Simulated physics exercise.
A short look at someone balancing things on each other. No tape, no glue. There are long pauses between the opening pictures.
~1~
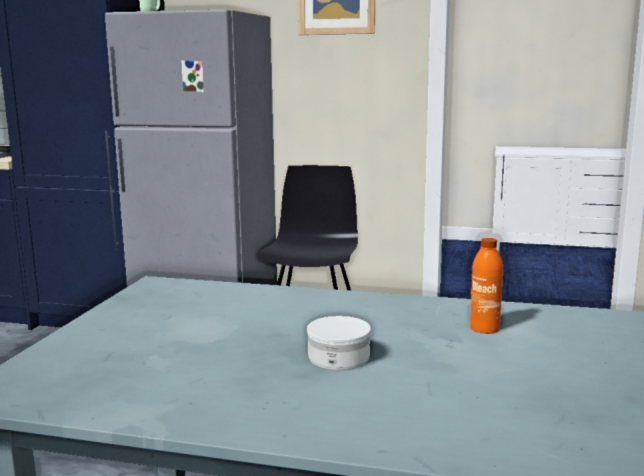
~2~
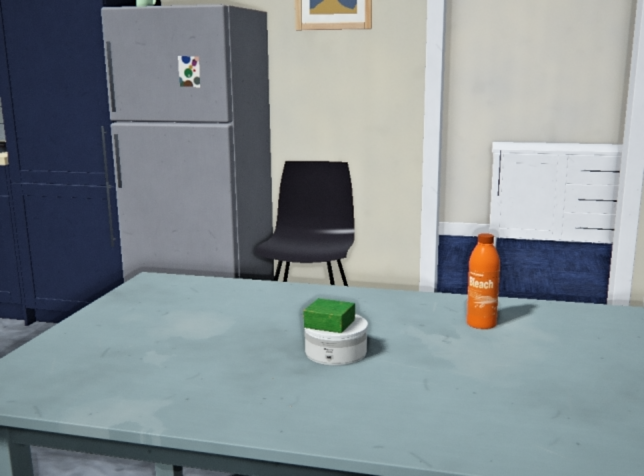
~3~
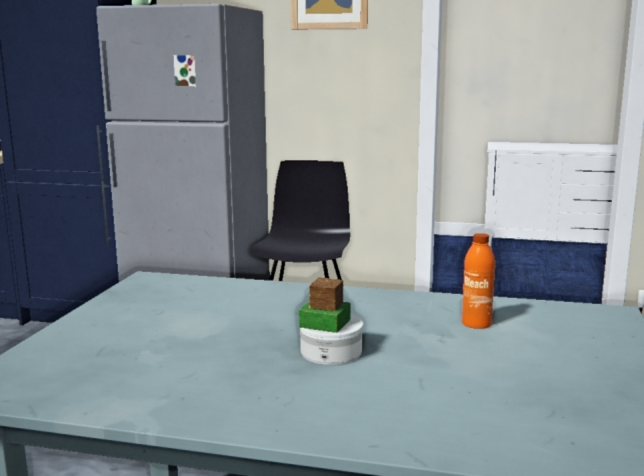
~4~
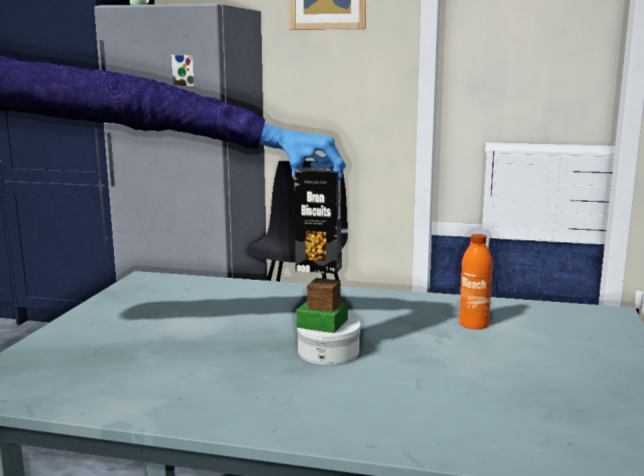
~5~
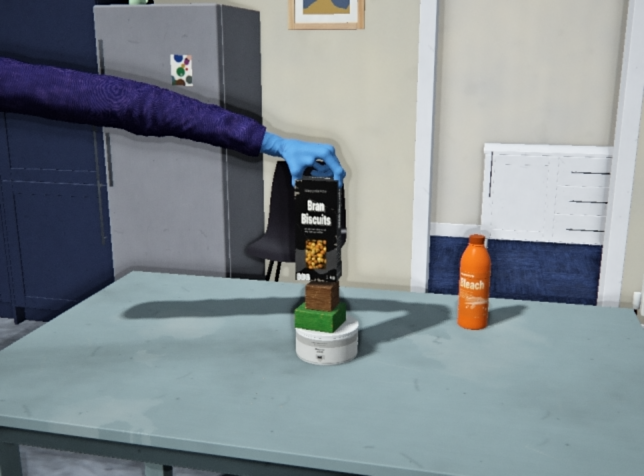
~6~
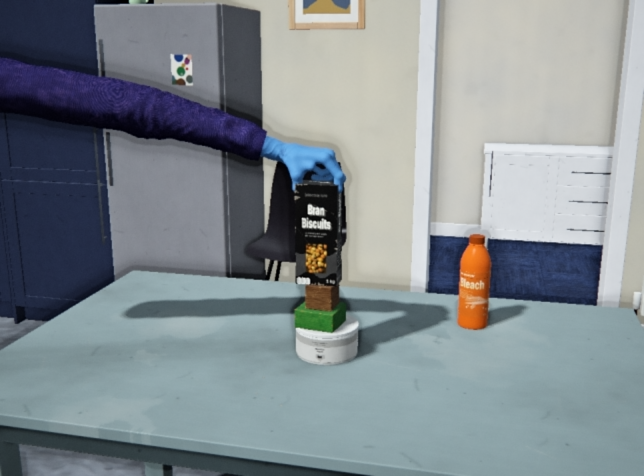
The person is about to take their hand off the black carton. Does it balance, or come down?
As it turns out, it stays up.
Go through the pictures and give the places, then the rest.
In the first picture, the last thing is not in view yet; white tub (339, 342).
In the second picture, the last thing is not in view yet; green block (330, 315).
In the third picture, the last thing is not in view yet; white tub (331, 337).
The fourth picture shows on its way; black carton (318, 220); green block (322, 315).
The fifth picture shows on its way; black carton (319, 229); white tub (327, 338).
The sixth picture shows in place under the hand; black carton (319, 233); green block (321, 315).
Then, 0.50 s after the last picture, nothing has stirred.
Then, 1.30 s after the last picture, black carton resting near (319, 233).
At rest, all 5 in place. Seen from the same camera at the end, black carton near (319, 233). The pile holds.
